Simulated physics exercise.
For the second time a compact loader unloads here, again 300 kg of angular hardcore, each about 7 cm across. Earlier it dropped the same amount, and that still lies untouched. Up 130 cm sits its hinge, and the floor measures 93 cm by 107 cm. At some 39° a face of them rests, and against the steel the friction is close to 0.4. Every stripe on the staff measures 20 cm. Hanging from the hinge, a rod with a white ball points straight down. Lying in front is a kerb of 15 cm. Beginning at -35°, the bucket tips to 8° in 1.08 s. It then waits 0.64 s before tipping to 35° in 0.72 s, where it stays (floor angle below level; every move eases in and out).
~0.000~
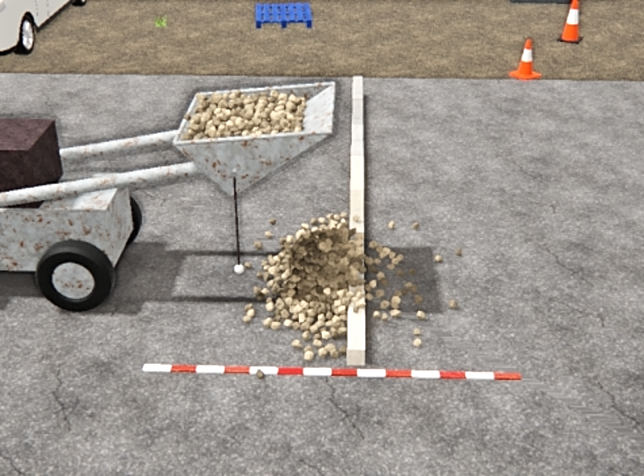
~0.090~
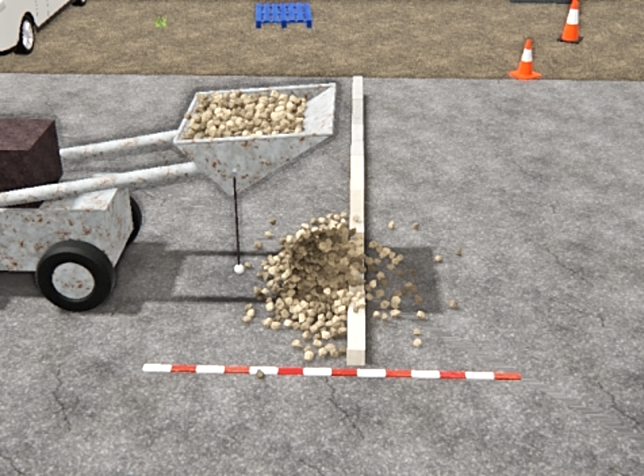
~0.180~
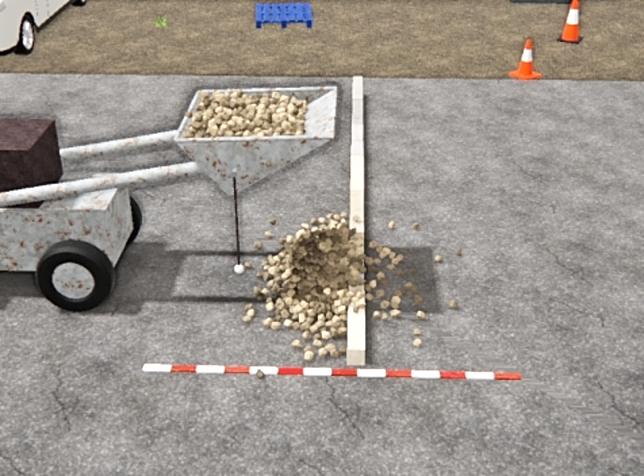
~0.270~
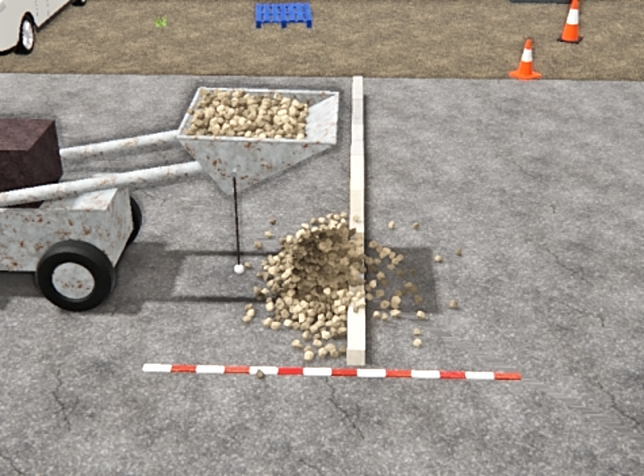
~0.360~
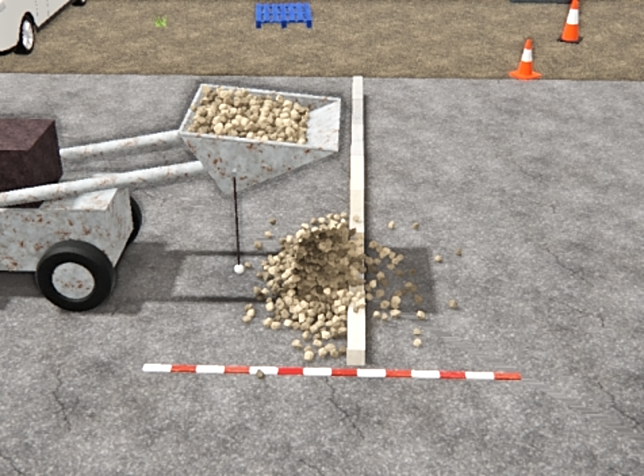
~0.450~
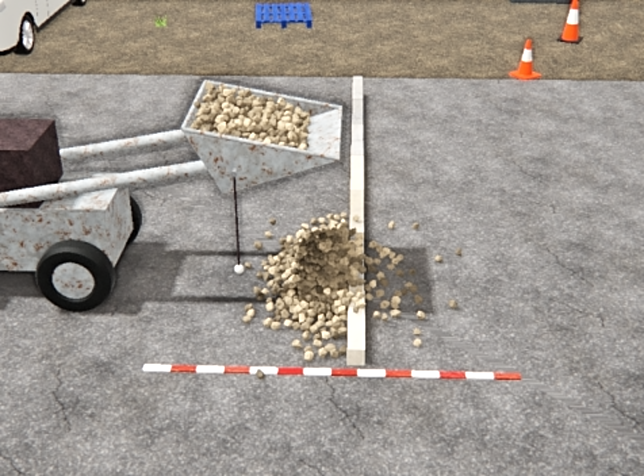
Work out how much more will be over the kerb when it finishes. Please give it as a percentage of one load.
Around 74 out of 100.
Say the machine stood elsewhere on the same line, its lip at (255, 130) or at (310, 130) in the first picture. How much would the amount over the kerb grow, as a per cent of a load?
First place: Roughly 0 %; second place: Roughly 45 %.
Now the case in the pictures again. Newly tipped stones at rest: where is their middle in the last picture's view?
I'd put their centre close to (383, 271).
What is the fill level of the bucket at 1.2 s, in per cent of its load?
Some 100 percent, roughly.
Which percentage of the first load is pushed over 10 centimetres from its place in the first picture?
5 per cent.
After 0.8 s the floor is at 1°; in per cent of one load, 100 in the bucket, 94 on this side of the kerb, 6 over the kerb; the foremost stones are at (429, 276).
After 1.2 s the floor is at 8°; in per cent of one load, 100 in the bucket, 94 on this side of the kerb, 6 over the kerb; the foremost stones are at (429, 276).
After 2.9 s the floor is at 35°; in per cent of one load, 40 in the bucket, 142 on this side of the kerb, 18 over the kerb; the foremost stones are at (429, 276).
After 5.4 s the floor is at 35°; in per cent of one load, 0 in the bucket, 119 on this side of the kerb, 81 over the kerb; the foremost stones are at (482, 275). Net gain over the kerb, 74.
